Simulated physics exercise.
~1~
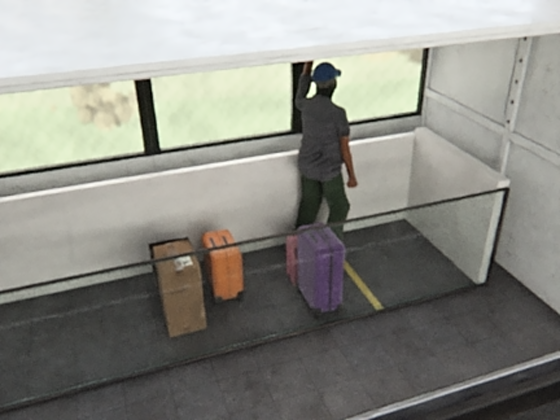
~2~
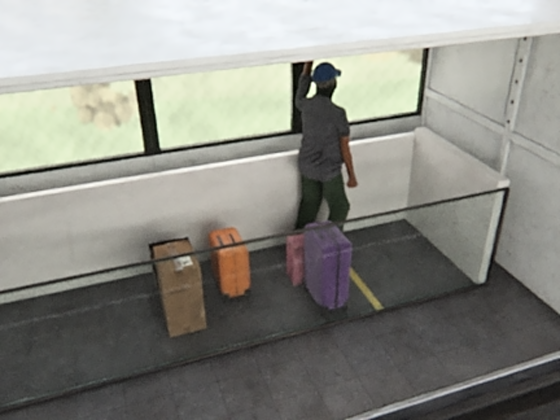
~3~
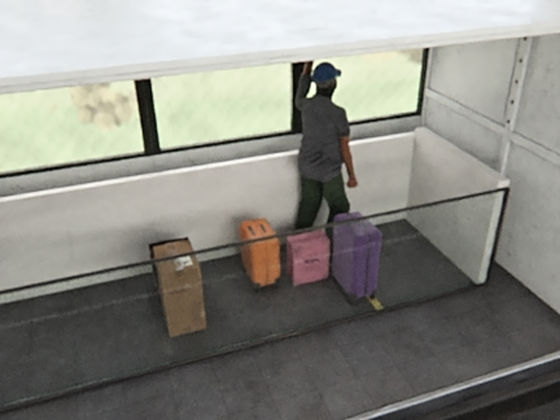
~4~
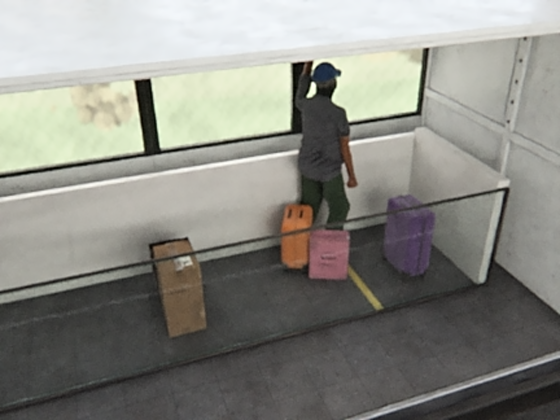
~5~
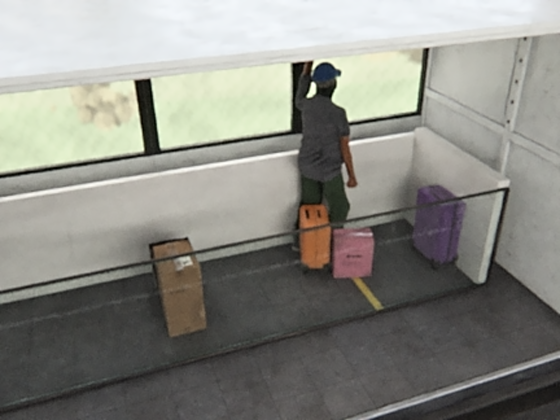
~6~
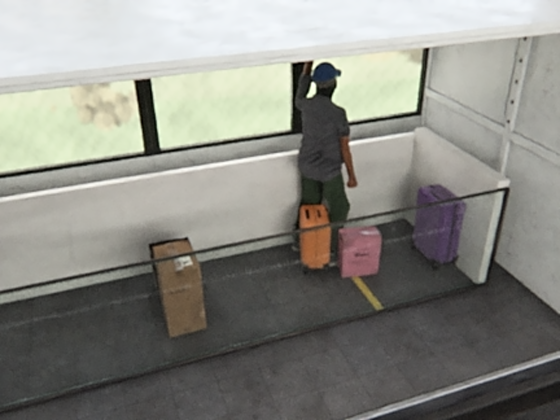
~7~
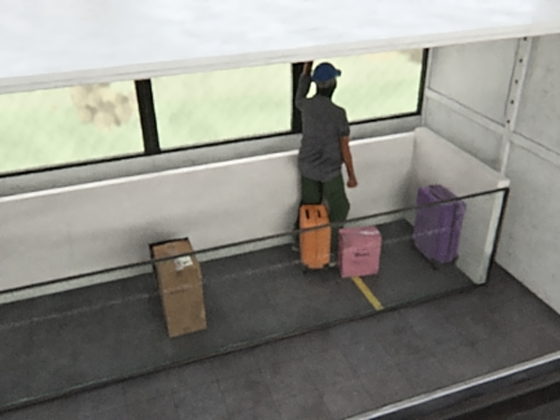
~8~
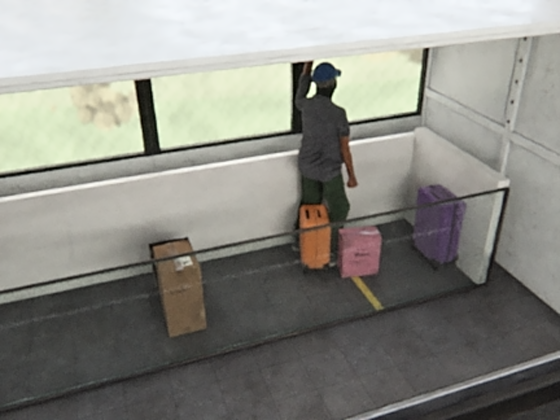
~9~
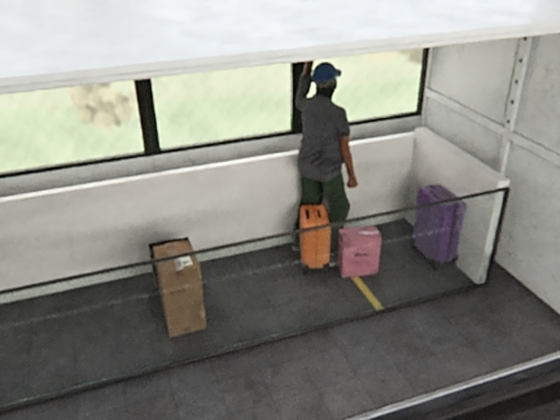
The video shows a purple case and an orange case rolling right past a standing passenger while a tall brown item stays put; a pink boxy item starts sliding right later, and all settle upright, the purple and pink ones across the yellow line, the orange short of it.
